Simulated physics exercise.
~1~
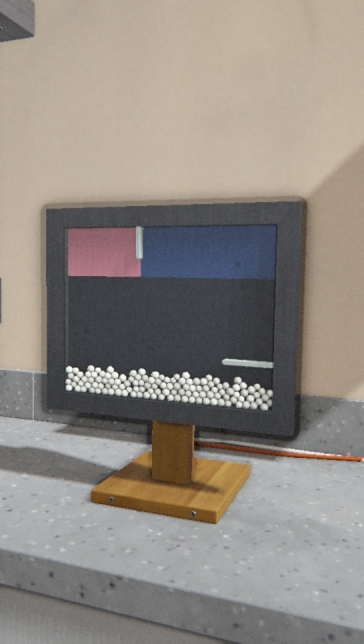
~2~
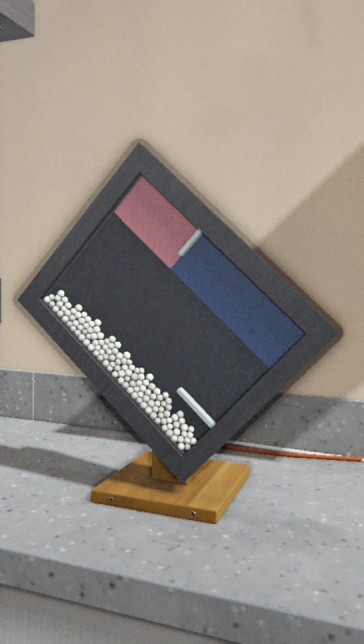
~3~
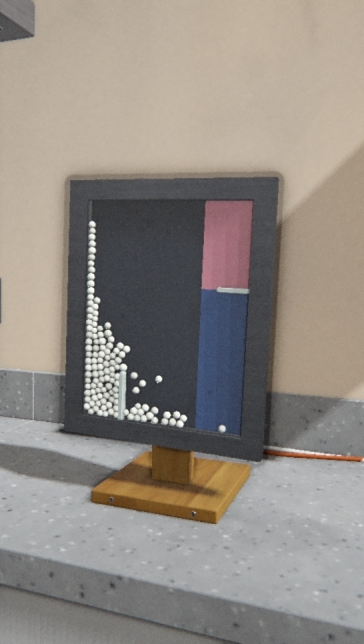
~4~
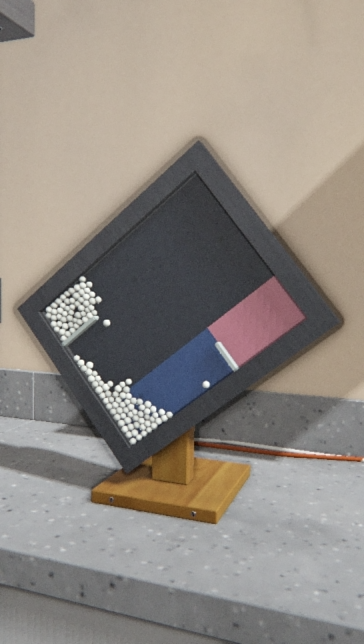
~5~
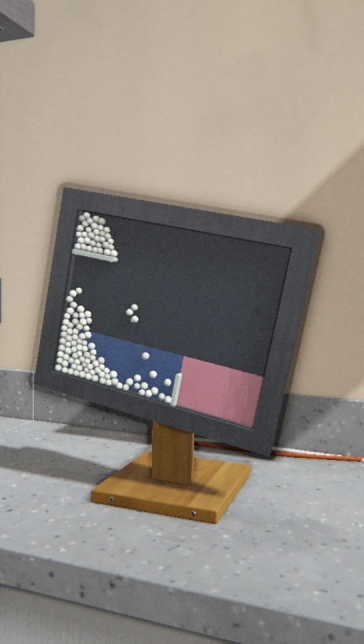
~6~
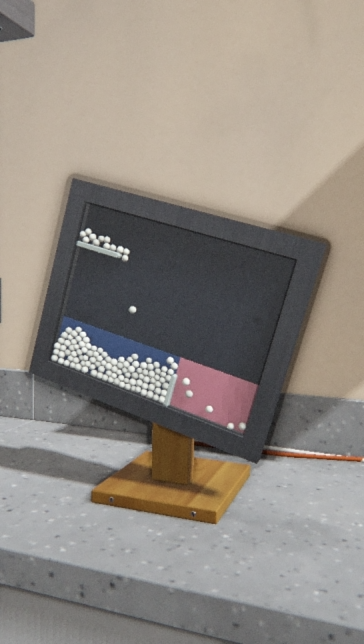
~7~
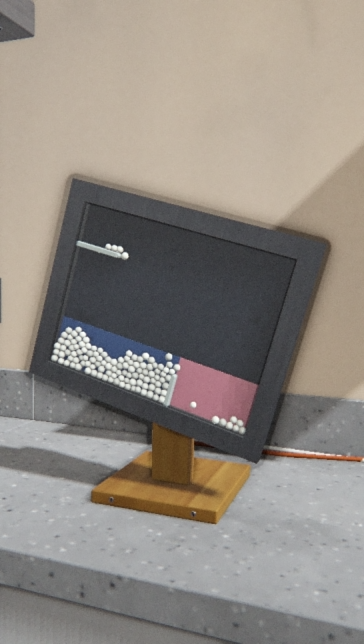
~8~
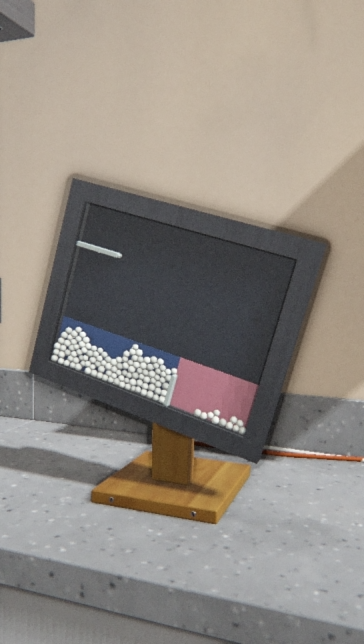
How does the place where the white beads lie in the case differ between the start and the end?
At the start the beads lie in a layer along the plain dark edge at the bottom, away from the coloured pockets. At the end most of them are heaped in the blue pocket at the lower left, with a few in the pink pocket to its right.
